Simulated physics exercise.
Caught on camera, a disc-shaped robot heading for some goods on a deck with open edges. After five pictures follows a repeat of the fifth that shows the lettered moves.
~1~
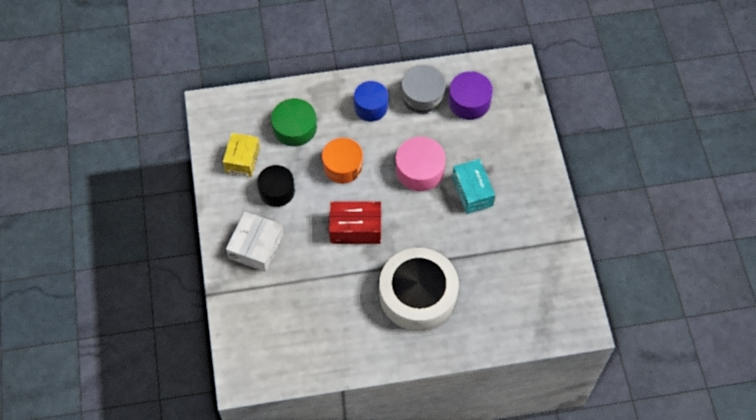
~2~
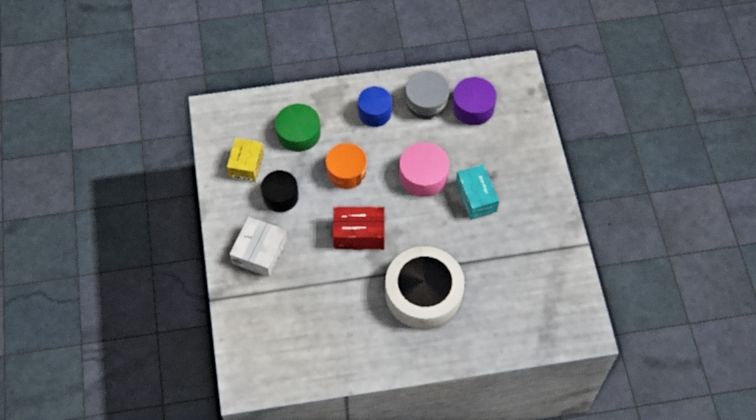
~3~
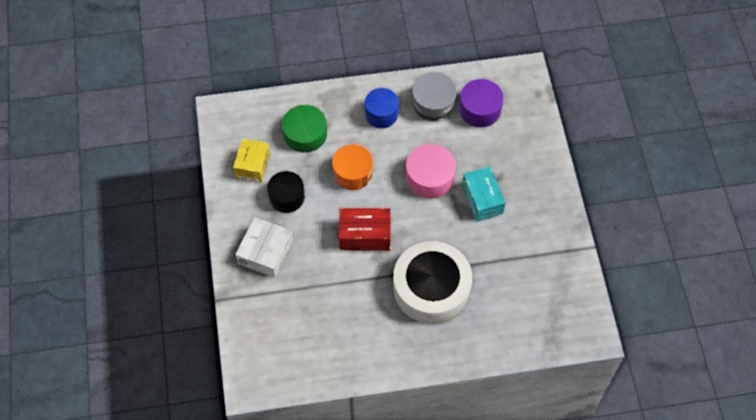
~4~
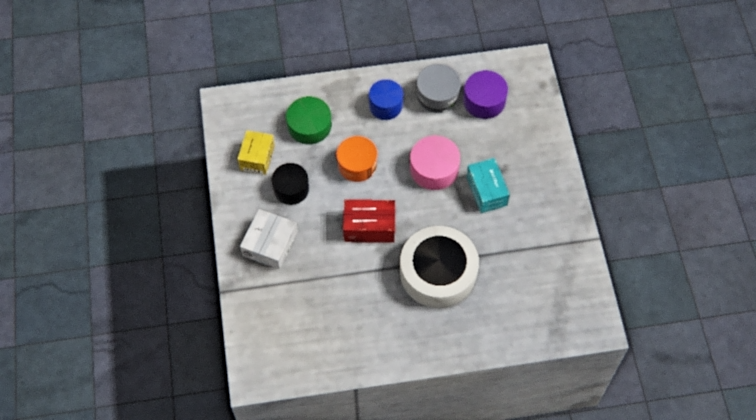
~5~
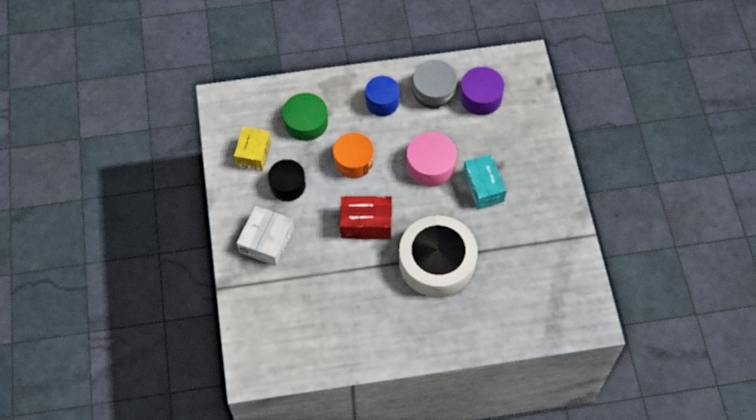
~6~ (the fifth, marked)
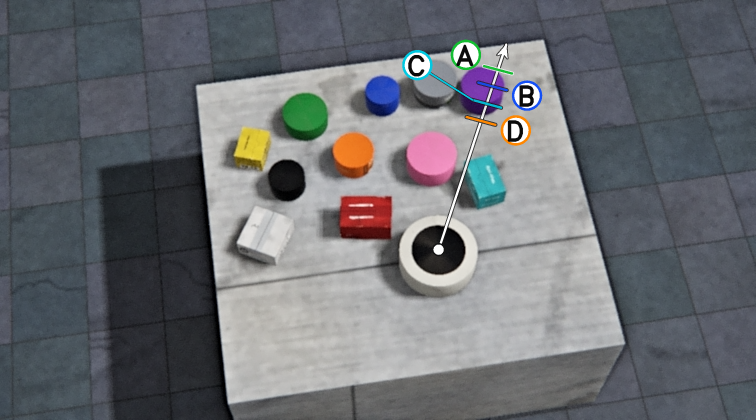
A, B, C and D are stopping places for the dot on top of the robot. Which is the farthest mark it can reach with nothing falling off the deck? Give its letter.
No farther than B.
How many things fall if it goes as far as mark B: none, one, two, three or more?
The count is none.
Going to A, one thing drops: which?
The purple canister.
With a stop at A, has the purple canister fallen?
By then, yes.
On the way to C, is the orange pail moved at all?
By then, no.
On the marked copy, A at (498, 70); B at (493, 86); C at (487, 104); D at (481, 121); the arrow from (439, 250) to (507, 44); the white dot at (439, 250).
Taking B. A third of the way, robot (458, 195); turquoise box (497, 168); pink canister (429, 147).
Two thirds of the way, robot (478, 135); turquoise box (528, 145); purple canister (482, 88).
When it is over, robot (491, 94); purple canister (487, 48); turquoise box (530, 145); nothing has fallen.
As for the rest, A drops the purple canister; C is safe but short; D is safe but short.
